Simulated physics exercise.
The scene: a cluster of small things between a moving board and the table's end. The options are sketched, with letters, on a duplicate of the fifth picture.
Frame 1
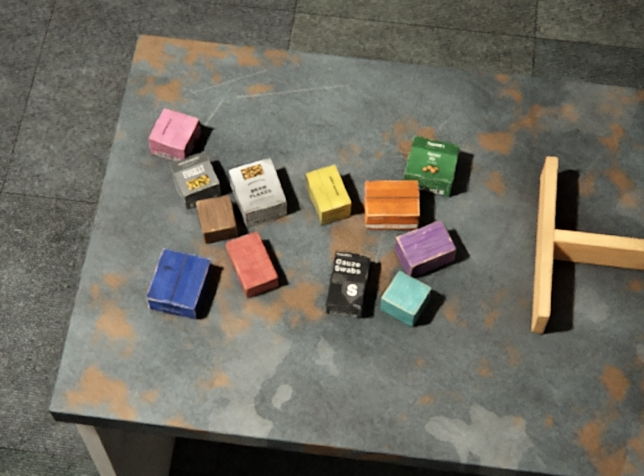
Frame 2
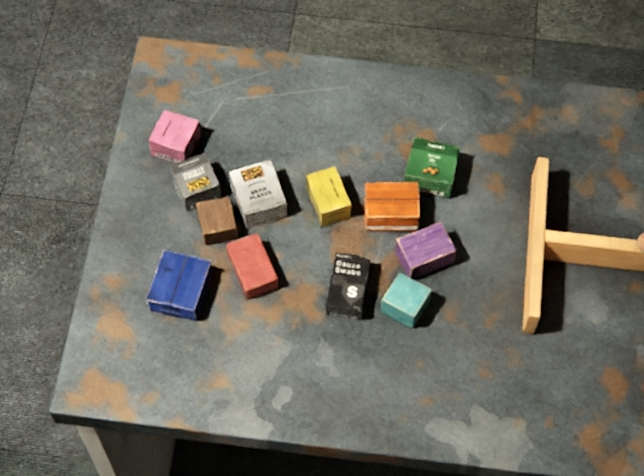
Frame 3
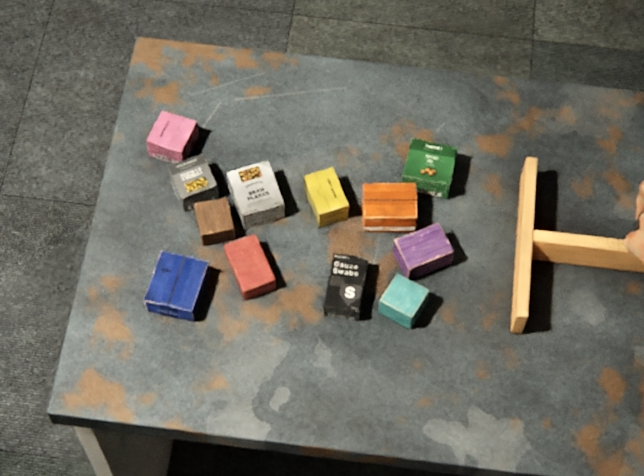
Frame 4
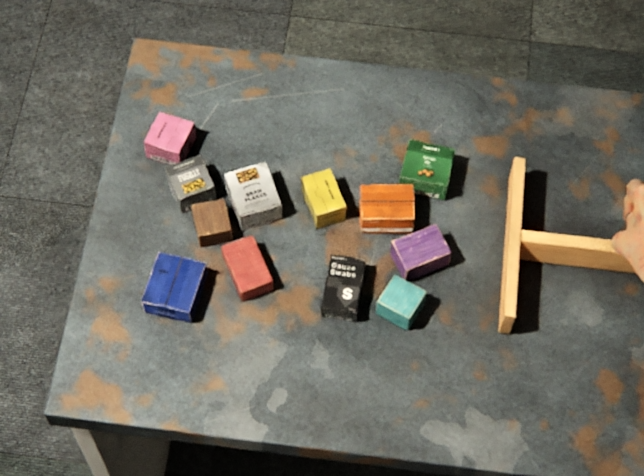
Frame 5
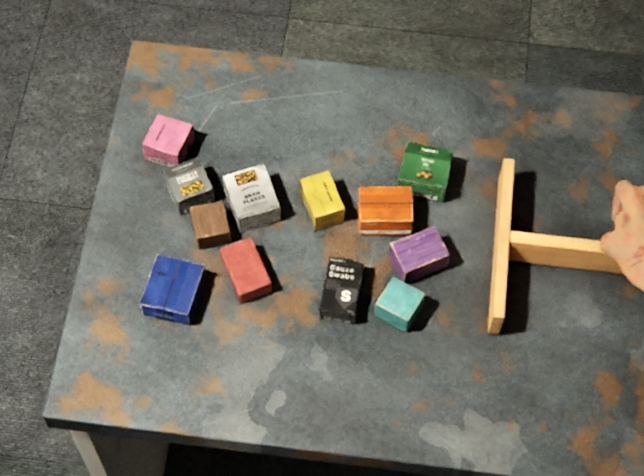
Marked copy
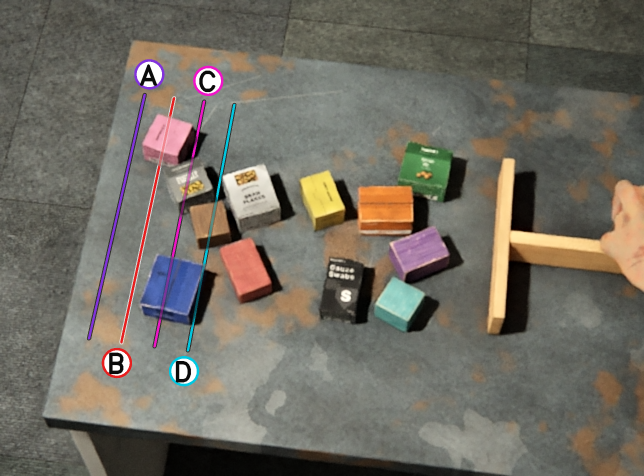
The video shows a cluster of small coloured boxes and blocks lying still on a mottled grey table while a T-shaped wooden board slides slowly leftward toward them, a hand coming into view gripping its handle at the right.
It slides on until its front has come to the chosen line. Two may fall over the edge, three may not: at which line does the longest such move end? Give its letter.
Line D.
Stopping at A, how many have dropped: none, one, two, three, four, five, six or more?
Six or more.
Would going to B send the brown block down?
Yes.
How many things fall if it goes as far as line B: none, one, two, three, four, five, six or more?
In all, six or more.
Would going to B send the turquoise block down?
No.
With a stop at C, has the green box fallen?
No.
On the copy, A at (118, 211); B at (149, 214); C at (181, 218); D at (212, 221).
On D. First, board (400, 223); green box (375, 166); turquoise block (365, 303).
Then, board (295, 211); grey packet (146, 180); blue box (146, 290).
Finally, board (215, 202); grey packet over the edge; brown block (94, 217); one fallen.
By contrast, A drops ten; B drops seven; C drops three.
